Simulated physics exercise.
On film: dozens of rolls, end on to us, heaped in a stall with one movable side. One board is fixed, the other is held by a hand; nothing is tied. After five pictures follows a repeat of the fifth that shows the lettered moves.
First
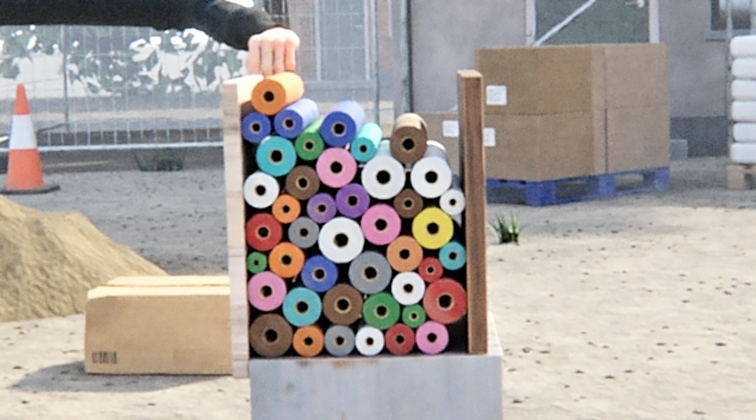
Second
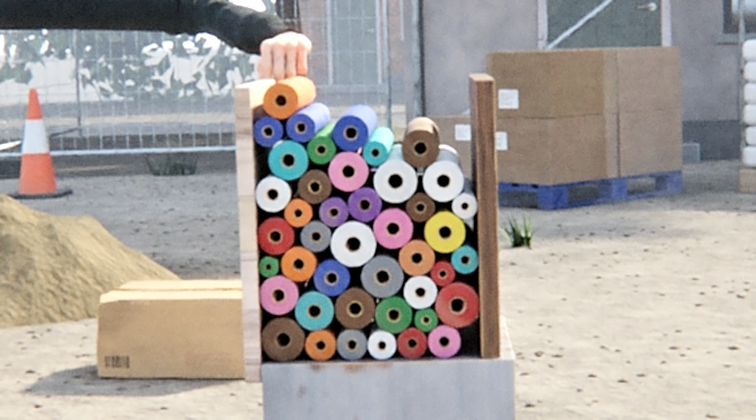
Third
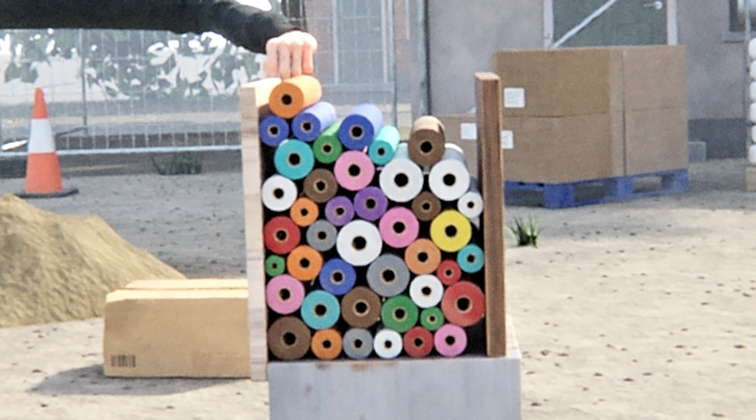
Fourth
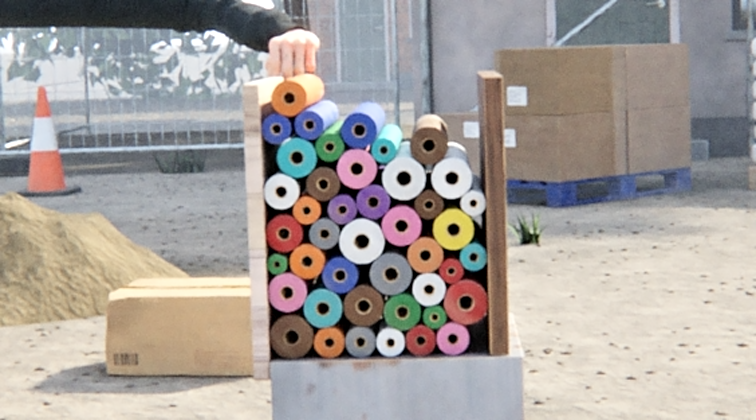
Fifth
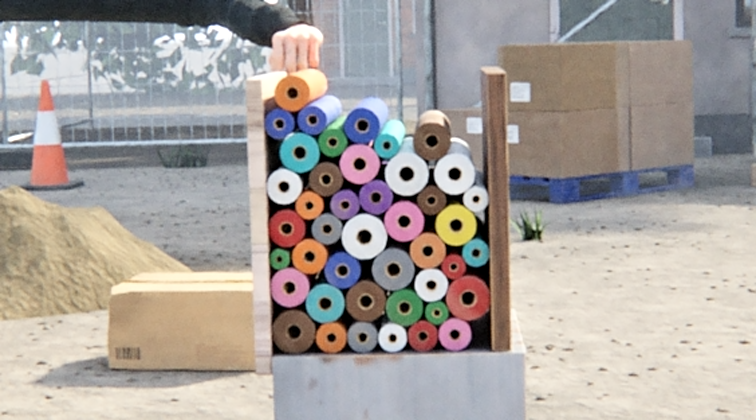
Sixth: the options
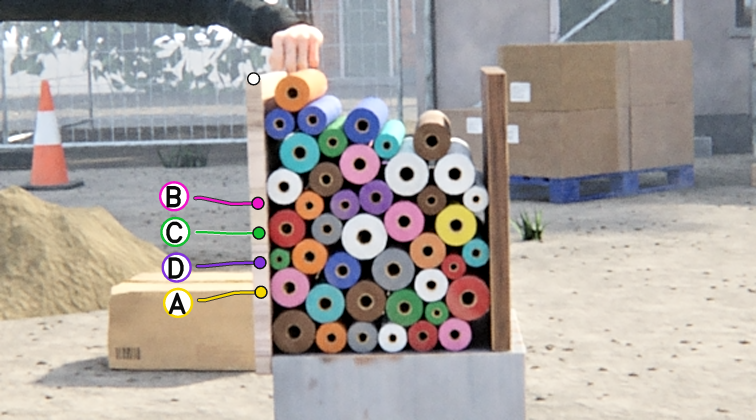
We see a hand resting at the top left of a heap of colourful rolls between two upright side boards, outdoors near a traffic cone and boxes. The view shifts slightly, while the hand, boards and rolls show no clear movement.
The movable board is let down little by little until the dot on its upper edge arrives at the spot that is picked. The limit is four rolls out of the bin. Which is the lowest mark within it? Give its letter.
Mark B is as low as it can go.
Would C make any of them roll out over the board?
Yes, at C.
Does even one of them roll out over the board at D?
Yes.
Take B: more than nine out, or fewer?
At B, fewer than nine.
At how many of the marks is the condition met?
One of the four.
On the marked copy, A at (261, 293); B at (258, 203); C at (259, 233); D at (260, 262); the white dot at (254, 79).
Following B. Soon after the start, top of the board (264, 136).
Later, top of the board (267, 200).
In the end, top of the board (267, 202), two out over the board.
As for the rest, A more than four out over the board; C five out over the board; D more than four out over the board.
